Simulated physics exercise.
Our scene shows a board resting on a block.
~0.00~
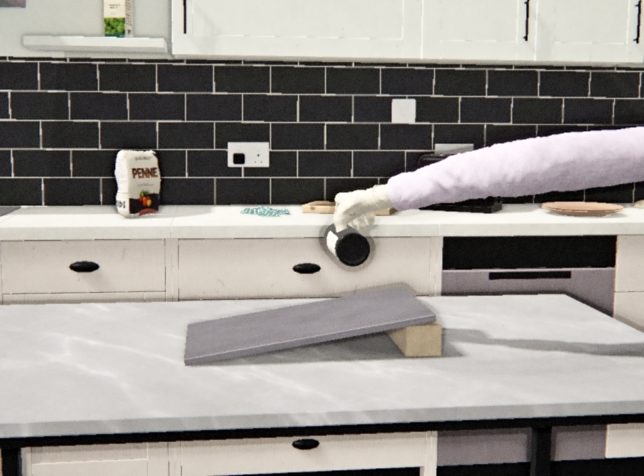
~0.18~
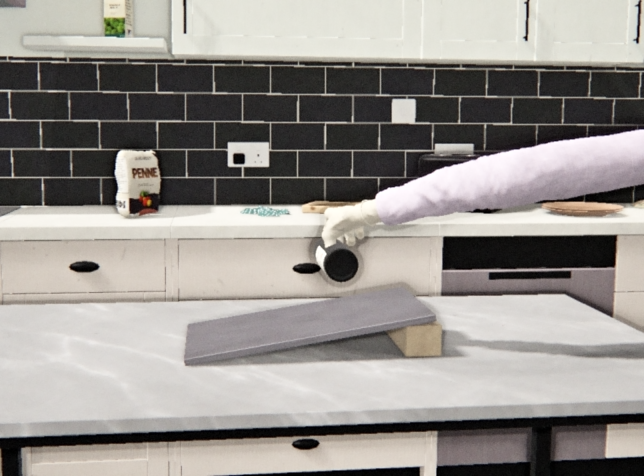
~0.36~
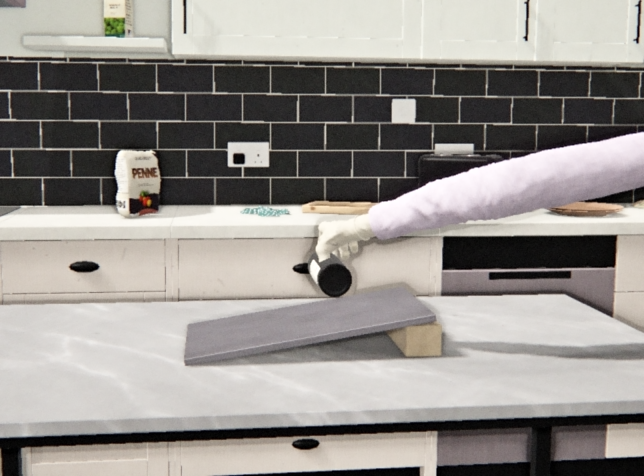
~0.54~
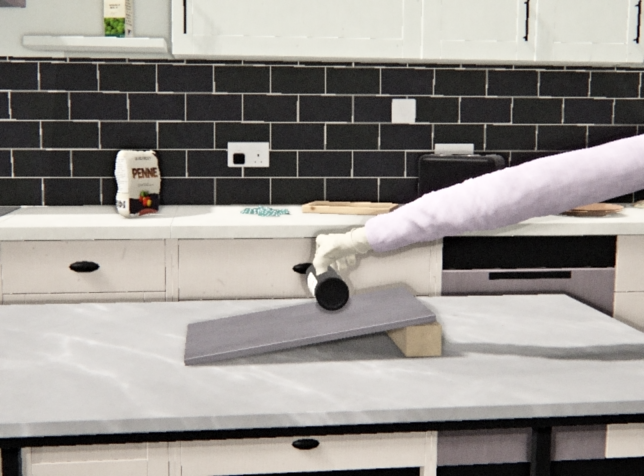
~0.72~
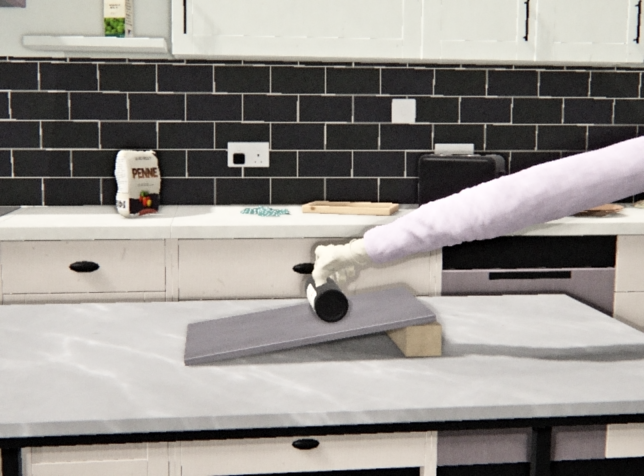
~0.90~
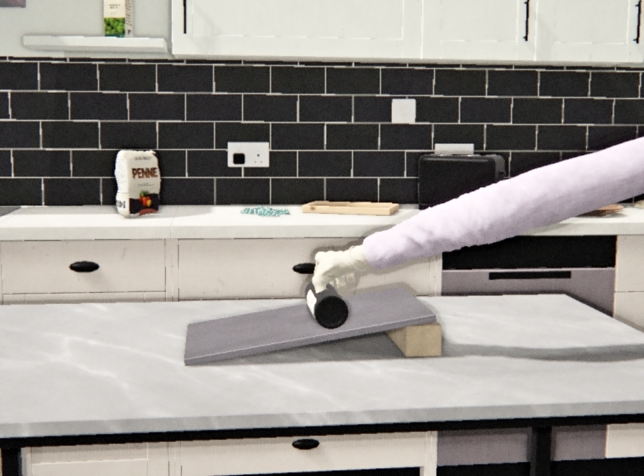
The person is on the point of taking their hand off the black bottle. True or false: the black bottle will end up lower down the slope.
True.
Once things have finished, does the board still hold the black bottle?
Off the top.
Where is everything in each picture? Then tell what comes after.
In the first frame, on its way; black bottle (344, 241).
In the second frame, on its way; black bottle (333, 256).
In the third frame, on its way; black bottle (327, 270).
In the fourth frame, on its way; black bottle (325, 283).
In the fifth frame, on its way; black bottle (323, 294).
In the sixth frame, set down, still held; black bottle (323, 300).
After 1.80 s, black bottle rolled well along near (186, 324).
After 2.40 s, black bottle now off the board.
After 3.00 s, things are still on the move.
By the end (3.2 s), off the board, black bottle. The black bottle goes downhill.
